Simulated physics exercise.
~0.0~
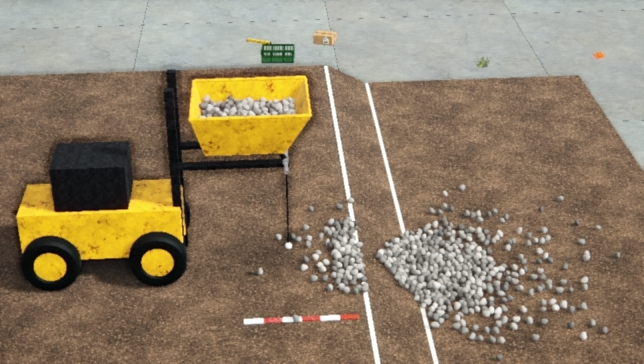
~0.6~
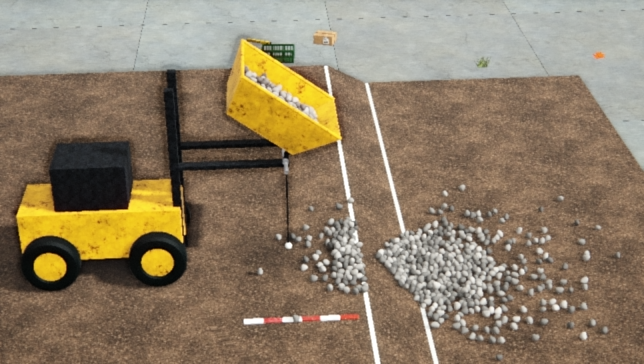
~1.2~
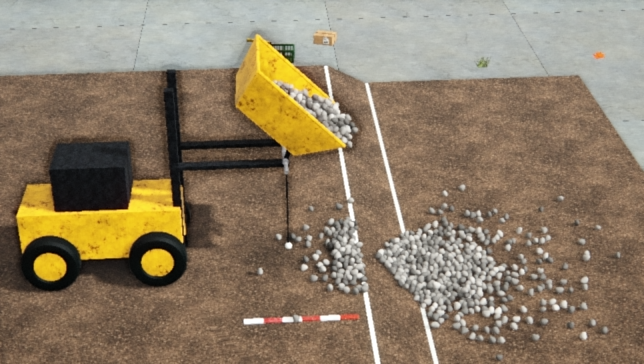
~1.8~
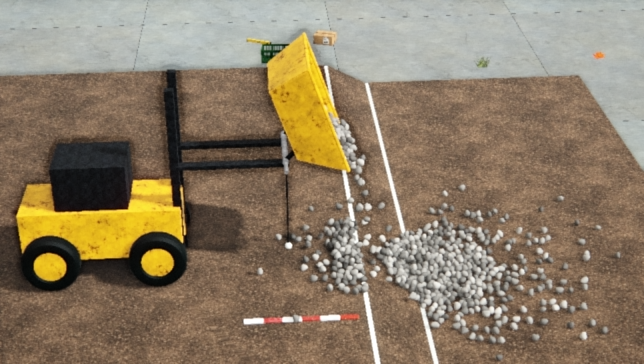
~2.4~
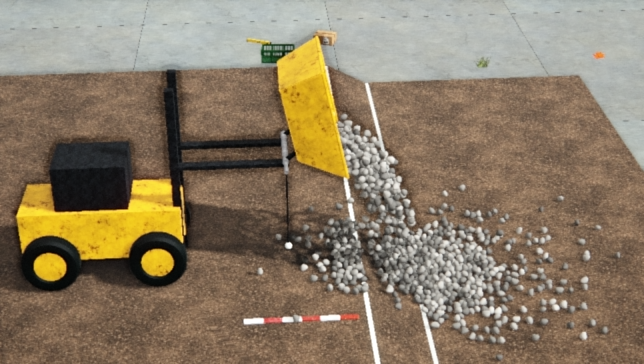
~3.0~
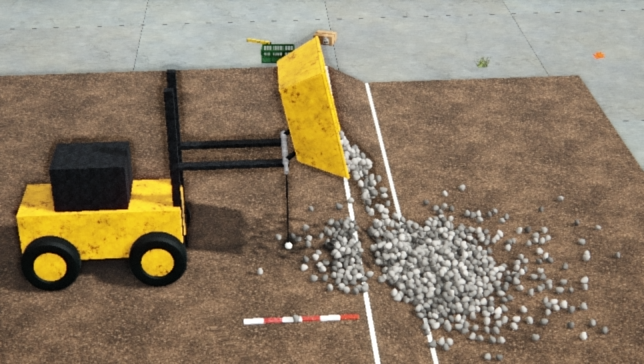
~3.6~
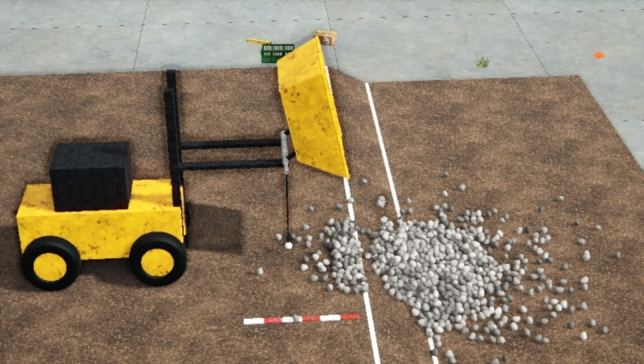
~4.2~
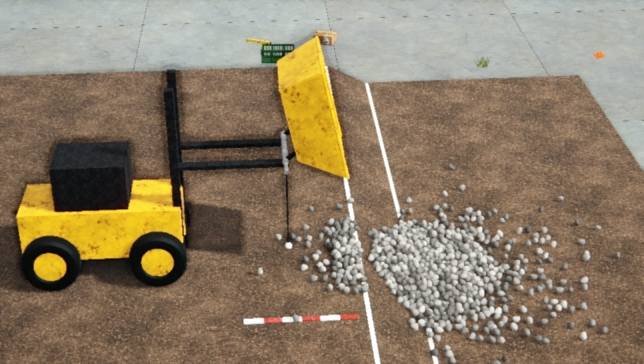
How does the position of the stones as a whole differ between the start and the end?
At the start some of the stones are held up in the skip and the rest lie on the ground, while at the end they all lie on the ground. As a whole, the stones have ended up lower and further to the right.
At the start, a yellow forklift on the left holds up a yellow skip of pale, rounded stones, while an earlier load lies loose on the brown ground around two white lines. The skip tips to the right, and its stones slide down to the lower edge. As it steepens further, they spill over the lip and pour down to the right across the white lines. The stream joins the stones already there, then thins and stops. At the end, the skip hangs still and steeply tipped, its stones lying in a fuller, spread-out heap below, mostly beyond the lines.
